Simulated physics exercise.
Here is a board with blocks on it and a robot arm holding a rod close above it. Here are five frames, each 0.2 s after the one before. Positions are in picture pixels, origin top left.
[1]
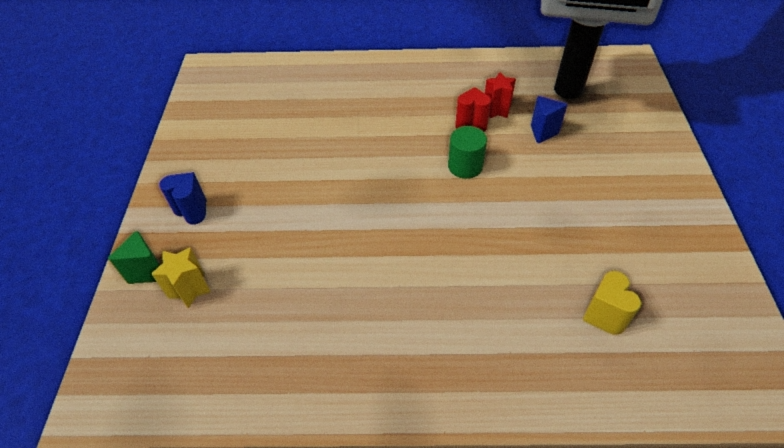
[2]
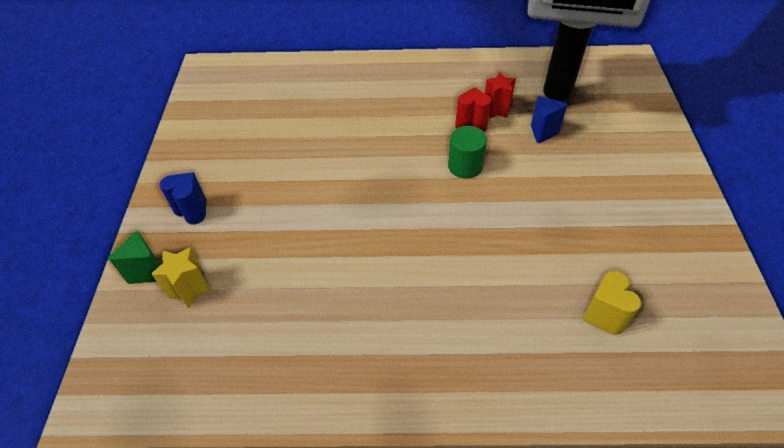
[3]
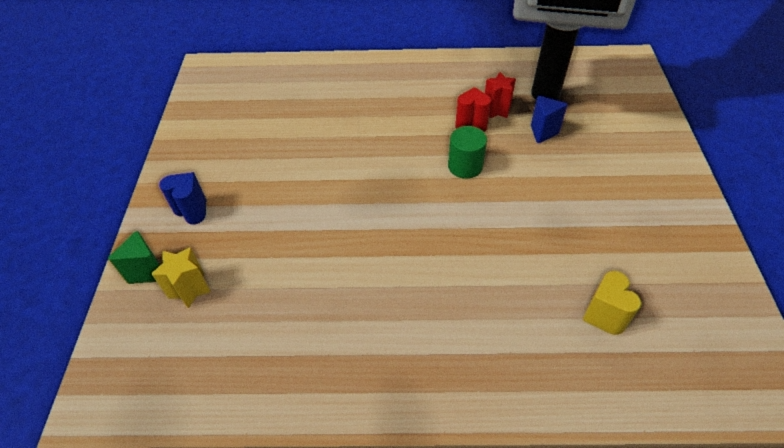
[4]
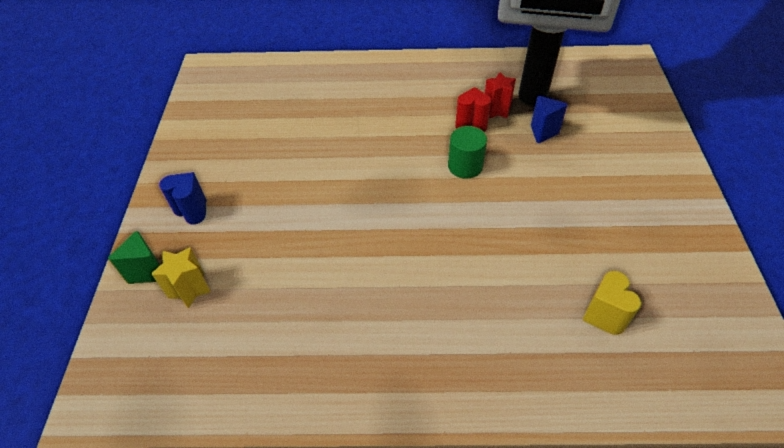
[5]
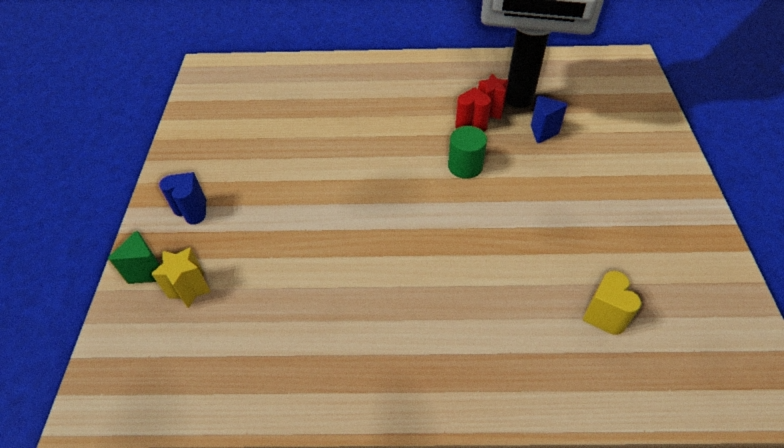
A robot arm holding a black rod reaches in at the top right over a striped wooden board on a blue surface, seen from above at an angle by a still camera. Two red blocks, a green cylinder and a blue block sit near the rod, with blue, green and yellow blocks left and a yellow heart lower right. The rod slides left behind the blue block and nudges the red star slightly left.
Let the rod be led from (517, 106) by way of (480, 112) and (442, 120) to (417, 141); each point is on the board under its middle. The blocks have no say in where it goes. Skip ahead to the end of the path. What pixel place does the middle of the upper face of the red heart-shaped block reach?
The spot you're after is about (442, 124) in the image.
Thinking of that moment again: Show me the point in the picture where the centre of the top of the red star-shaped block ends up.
It is at (391, 110).
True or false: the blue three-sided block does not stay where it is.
Verdict: False.
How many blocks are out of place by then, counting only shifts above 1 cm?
Of all the blocks, two travel more than a centimetre.
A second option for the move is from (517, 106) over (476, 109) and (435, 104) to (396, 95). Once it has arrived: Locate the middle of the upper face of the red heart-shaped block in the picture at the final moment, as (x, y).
The spot you're after is about (453, 107) in the image.
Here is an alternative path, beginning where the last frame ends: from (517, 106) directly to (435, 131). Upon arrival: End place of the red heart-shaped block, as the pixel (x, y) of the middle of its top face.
My estimate: (425, 123).
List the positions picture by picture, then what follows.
Tip of the rod at (568, 90), middles of tops, green cylinder at (469, 138), red heart-shaped block at (475, 97), red star-shaped block at (502, 81), blue three-sided block at (550, 105), in the first picture.
Rod at (557, 92), nothing pushed, in the second picture.
Rod at (546, 94), nothing pushed, in the third picture.
Rod at (533, 96), nothing pushed, in the fourth picture.
Rod at (519, 99), green cylinder at (469, 138), red heart-shaped block at (475, 97), red star-shaped block at (495, 83), blue three-sided block at (550, 105), in the fifth picture.
The first path, step by step. One third of the way, rod at (481, 105); red heart-shaped block at (456, 107), turned 20° anticlockwise; red star-shaped block at (460, 90), turned 35° anticlockwise.
Two thirds of the way, rod at (442, 113); red heart-shaped block at (446, 111), turned 60° anticlockwise; red star-shaped block at (419, 97), turned 35° anticlockwise.
At the end, rod at (417, 133); green cylinder at (472, 140); red heart-shaped block at (442, 124), turned 115° anticlockwise; red star-shaped block at (391, 110); blue three-sided block unmoved.
